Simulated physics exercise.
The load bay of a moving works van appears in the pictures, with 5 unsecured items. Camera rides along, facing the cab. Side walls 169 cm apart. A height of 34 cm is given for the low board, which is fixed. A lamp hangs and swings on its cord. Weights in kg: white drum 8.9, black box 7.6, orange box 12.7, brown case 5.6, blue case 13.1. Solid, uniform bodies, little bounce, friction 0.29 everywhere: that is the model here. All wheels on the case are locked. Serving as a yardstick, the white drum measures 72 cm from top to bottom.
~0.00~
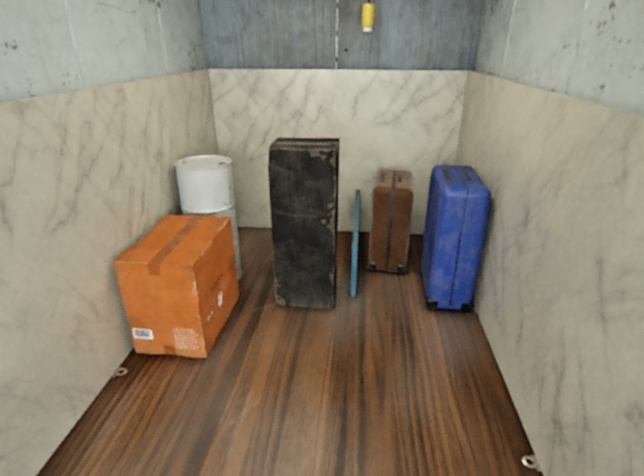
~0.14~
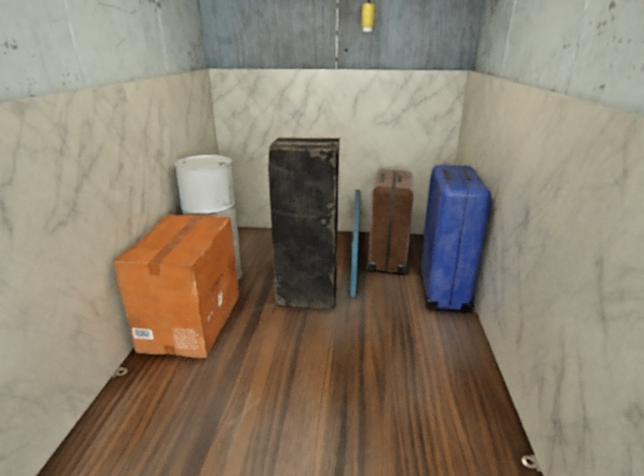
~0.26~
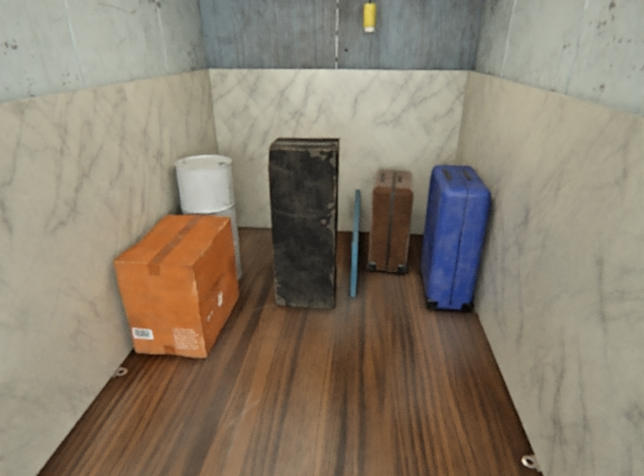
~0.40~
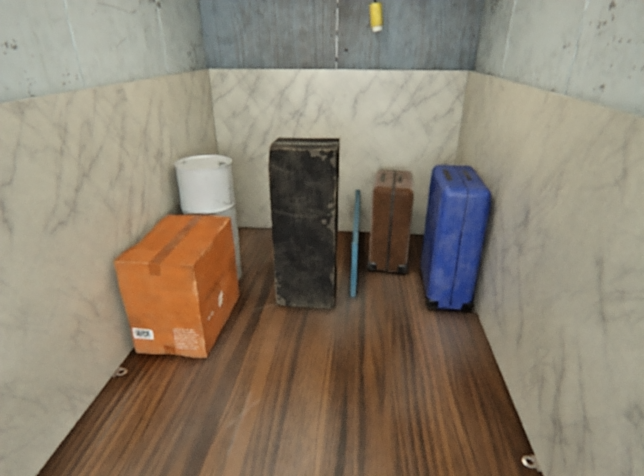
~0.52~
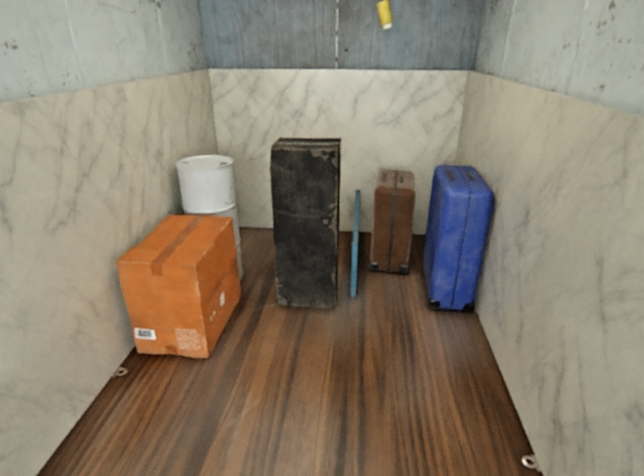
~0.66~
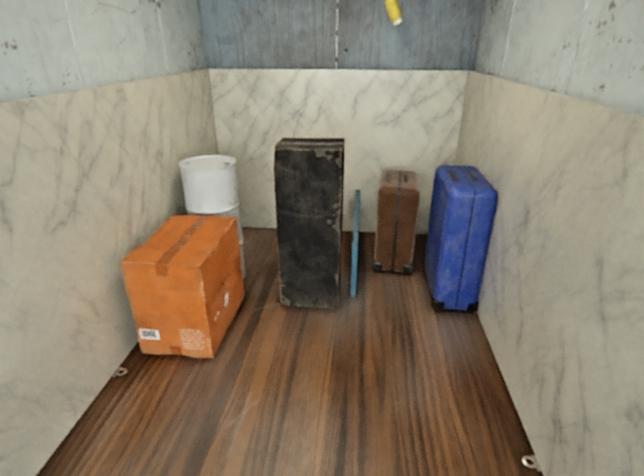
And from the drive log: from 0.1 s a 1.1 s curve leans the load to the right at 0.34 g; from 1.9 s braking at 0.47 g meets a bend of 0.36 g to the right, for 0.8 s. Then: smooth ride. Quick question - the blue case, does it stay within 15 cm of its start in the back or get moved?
It stays close.
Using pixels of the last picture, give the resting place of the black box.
It ends up at about (327, 204).
After 2.36 s, force 0.47 g forwards, 0.36 g right; blue case moved 3 cm near (455, 235); orange box moved 26 cm; white drum moved 24 cm.
After 2.56 s, force 0.26 g forwards, 0.20 g right; blue case moved 6 cm near (454, 232); white drum moved 44 cm; orange box moved 39 cm.
In the end (3.8 s), not toppled but over 15 cm from the start, white drum, black box, orange box and brown case; the last one under 15 cm from the start. In the last view, blue case near (454, 232).
